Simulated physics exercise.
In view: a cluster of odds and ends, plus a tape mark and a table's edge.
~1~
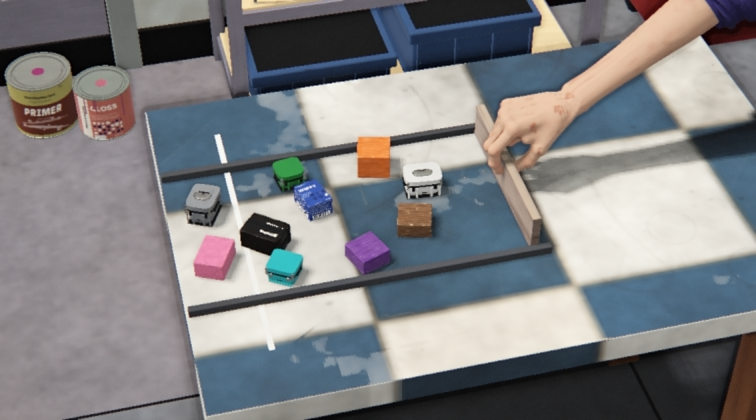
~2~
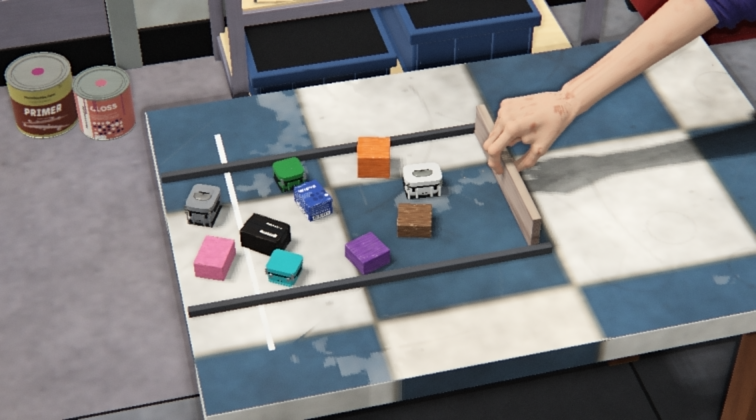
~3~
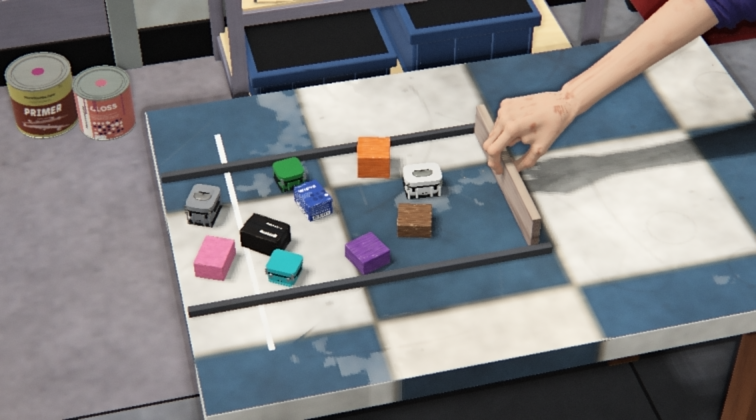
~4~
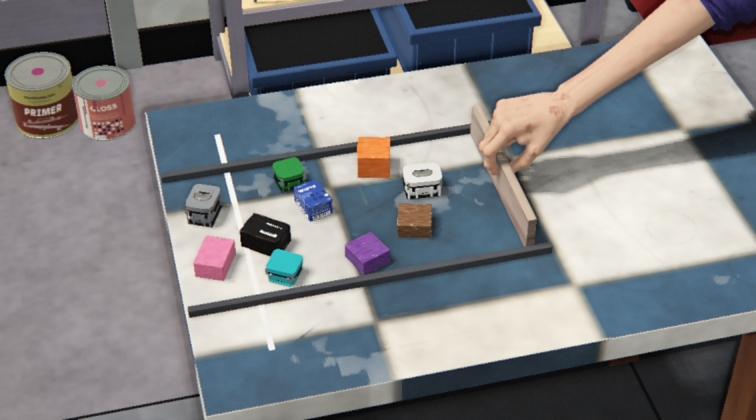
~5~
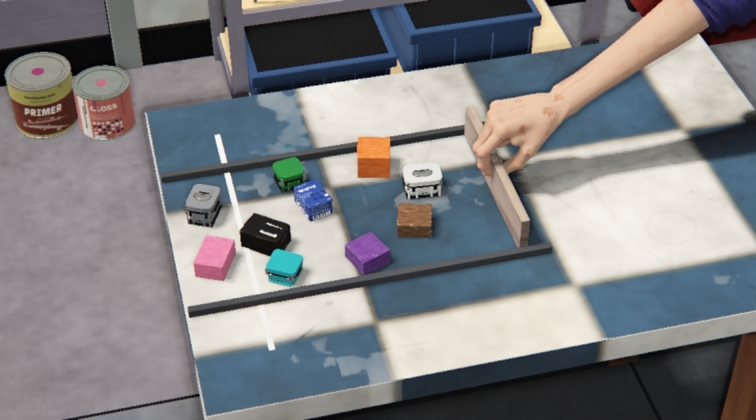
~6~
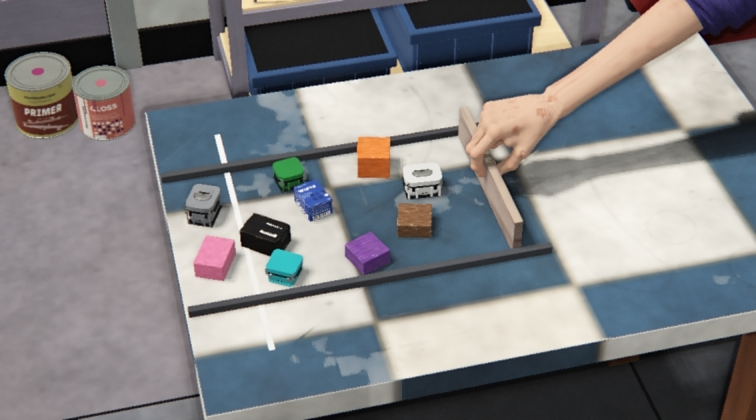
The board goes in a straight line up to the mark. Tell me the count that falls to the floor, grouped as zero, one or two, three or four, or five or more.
The count is one or two.
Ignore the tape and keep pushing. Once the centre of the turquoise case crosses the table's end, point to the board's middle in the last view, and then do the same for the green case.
First one: Around (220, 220). Other one: Around (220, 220).
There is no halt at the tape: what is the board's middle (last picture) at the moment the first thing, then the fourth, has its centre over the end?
About (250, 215), then about (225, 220).
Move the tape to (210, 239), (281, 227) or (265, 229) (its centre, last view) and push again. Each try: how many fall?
Per try in turn: 6, 0, 0.
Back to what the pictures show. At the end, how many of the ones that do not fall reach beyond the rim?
I make it 2.
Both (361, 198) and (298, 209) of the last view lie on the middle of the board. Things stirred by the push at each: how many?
It comes to 5 for the first spot, 8 for the other.
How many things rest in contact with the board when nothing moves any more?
4 end up touching it.
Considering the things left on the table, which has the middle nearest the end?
Pink block.
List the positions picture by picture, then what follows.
In the first picture, pink block (215, 258); grey case (204, 205); black box (265, 235); board (506, 174); tape (242, 233).
In the second picture, grey case (204, 205); green case (289, 175).
In the third picture, black box (266, 236); orange block (374, 157).
In the fourth picture, pink block (215, 258); brown block (415, 220).
In the fifth picture, grey case (204, 205); purple block (367, 253).
In the sixth picture, pink block (215, 258); grey case (204, 205); black box (266, 236); board (489, 177); tape (242, 233).
Soon after, none off yet; pink block at rest near (215, 258); grey case at rest near (204, 205); black box at rest near (266, 236).
At rest, the number that fall off is one or two; fallen, grey case.
